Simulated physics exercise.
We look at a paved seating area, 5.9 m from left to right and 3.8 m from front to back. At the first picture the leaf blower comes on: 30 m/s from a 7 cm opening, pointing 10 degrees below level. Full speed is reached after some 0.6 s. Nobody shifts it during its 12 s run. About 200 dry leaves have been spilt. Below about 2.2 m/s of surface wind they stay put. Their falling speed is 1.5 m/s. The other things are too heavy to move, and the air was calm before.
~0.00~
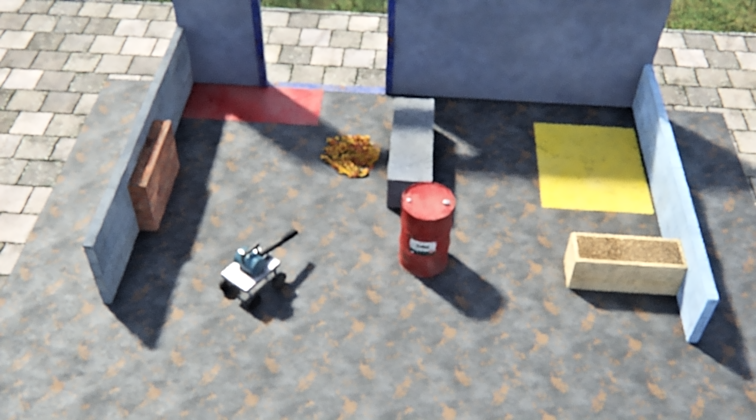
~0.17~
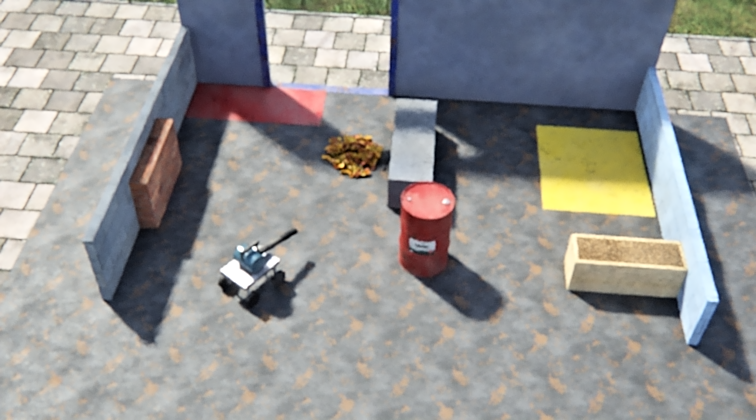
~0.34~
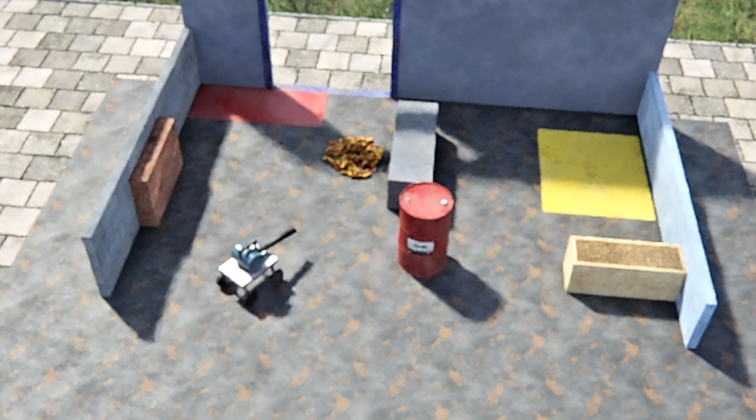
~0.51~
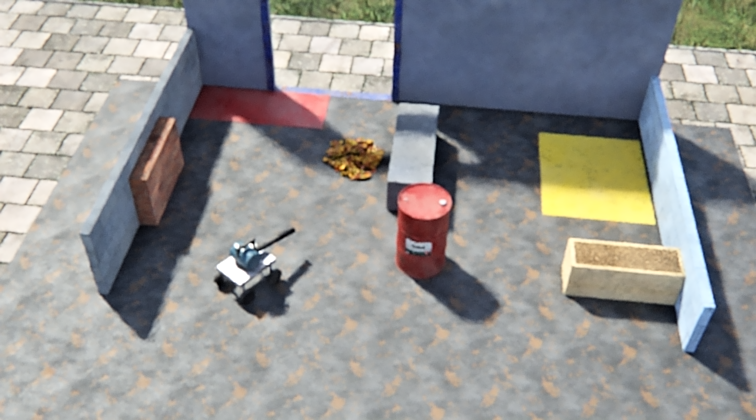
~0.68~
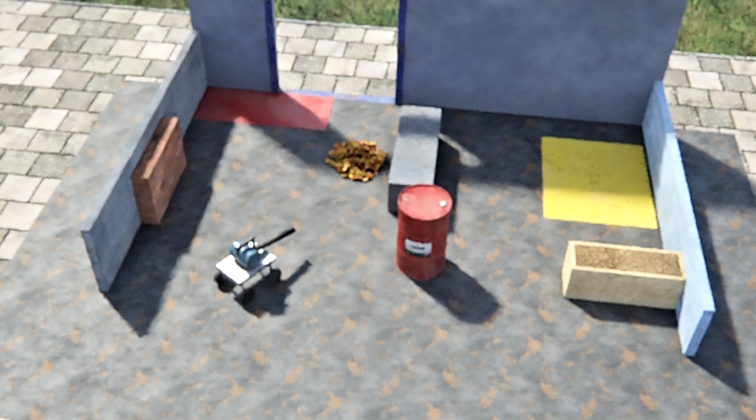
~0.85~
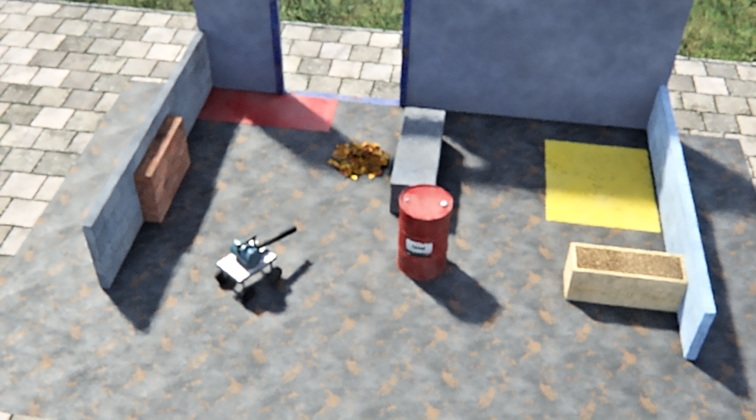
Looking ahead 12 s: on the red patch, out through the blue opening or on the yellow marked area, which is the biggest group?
It is blue that takes the most.
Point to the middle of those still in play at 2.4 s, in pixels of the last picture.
At about (371, 130).
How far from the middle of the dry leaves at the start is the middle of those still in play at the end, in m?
Roughly 1.2 m.
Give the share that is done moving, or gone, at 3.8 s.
Near 15 %.
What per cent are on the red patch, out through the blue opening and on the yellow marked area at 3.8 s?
Roughly 0 % red, 30 % blue, 0 % yellow.
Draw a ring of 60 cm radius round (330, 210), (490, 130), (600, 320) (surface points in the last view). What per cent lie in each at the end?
In turn about 0 %, 2 %, 0 %.
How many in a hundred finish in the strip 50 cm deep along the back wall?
Near 15 %.
After 2.4 s, 20 % are out through the blue opening, 0 % on the red patch and 0 % on the yellow marked area; the middle of those still in play is near (371, 130); 7 % have settled or left.
After 3.8 s, 29 % are out through the blue opening, 0 % on the red patch and 0 % on the yellow marked area; the middle of those still in play is near (377, 110); 13 % have settled or left.
After 6.6 s, 42 % are out through the blue opening, 0 % on the red patch and 0 % on the yellow marked area; the middle of those still in play is near (375, 103); 30 % have settled or left.
After 12.0 s, at the end, 48 % are out through the blue opening, 0 % on the red patch and 0 % on the yellow marked area; the middle of those still in play is near (368, 105).
